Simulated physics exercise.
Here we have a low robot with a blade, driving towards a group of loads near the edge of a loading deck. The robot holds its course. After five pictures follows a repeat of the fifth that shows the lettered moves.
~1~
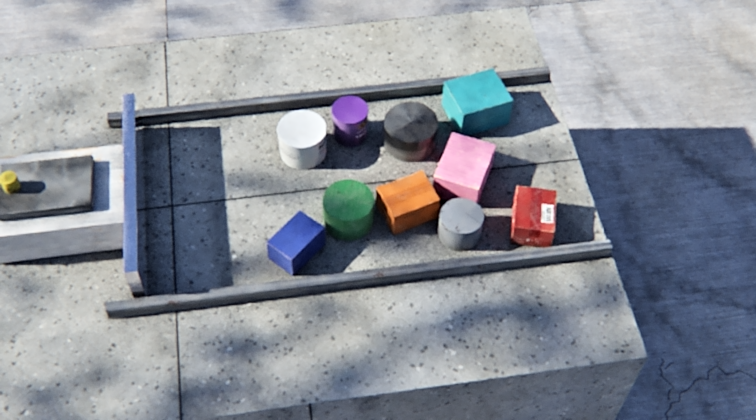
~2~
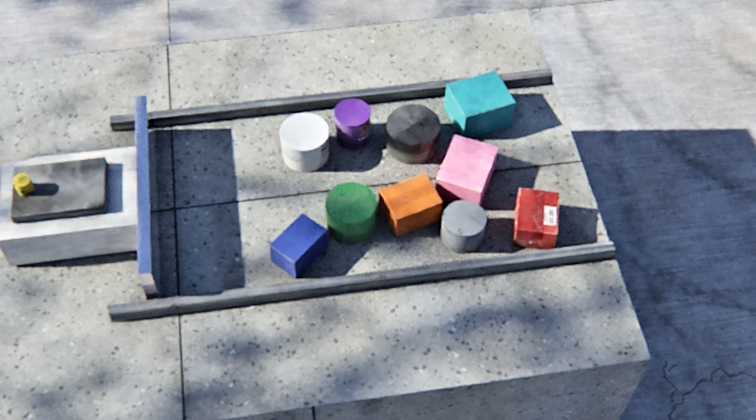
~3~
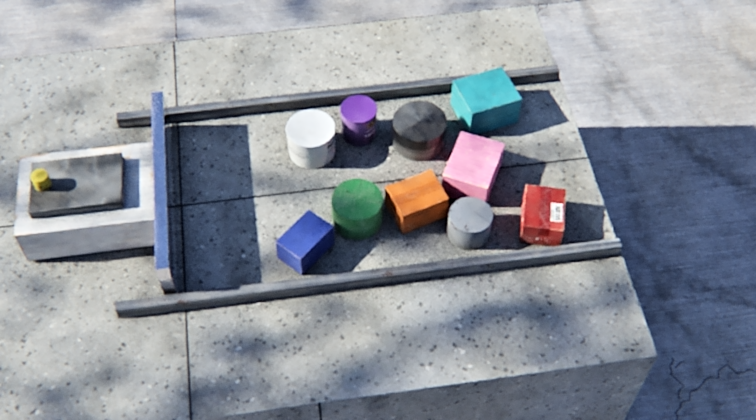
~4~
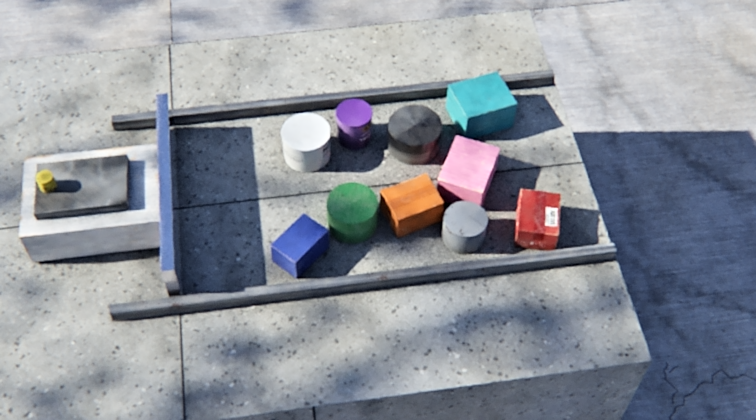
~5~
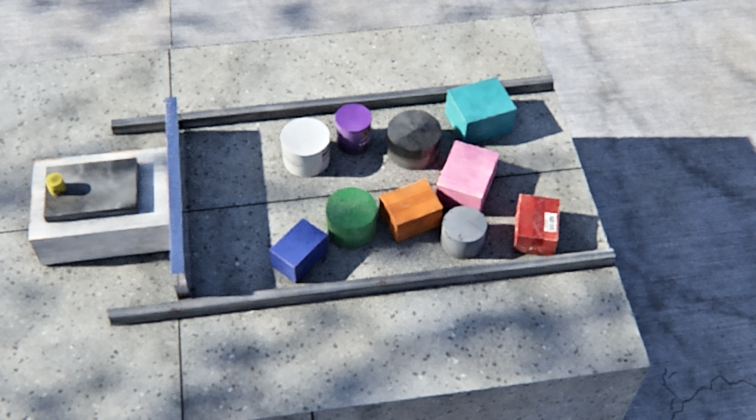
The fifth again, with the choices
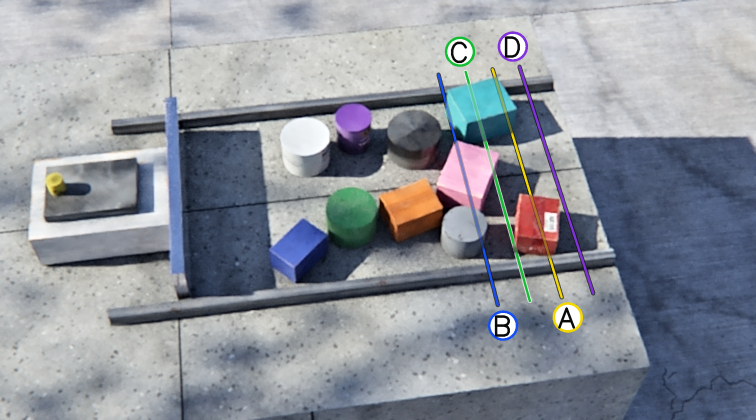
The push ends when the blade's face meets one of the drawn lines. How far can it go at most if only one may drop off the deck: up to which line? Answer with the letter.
As far as mark B.
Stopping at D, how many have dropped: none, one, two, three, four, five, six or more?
Six or more.
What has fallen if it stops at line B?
The pink crate goes over.
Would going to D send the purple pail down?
No.
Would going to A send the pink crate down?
By then, yes.
On the copy, A at (524, 173); B at (466, 180); C at (495, 177); D at (553, 170).
On B. First, robot (206, 176); blue crate (326, 253); red parcel (536, 225).
Then, robot (313, 164); turquoise crate (489, 110); pink crate (504, 173).
Finally, robot (394, 156); pink crate over the edge; red parcel (603, 226); one fallen.
By contrast, A drops five; C drops two; D drops six.
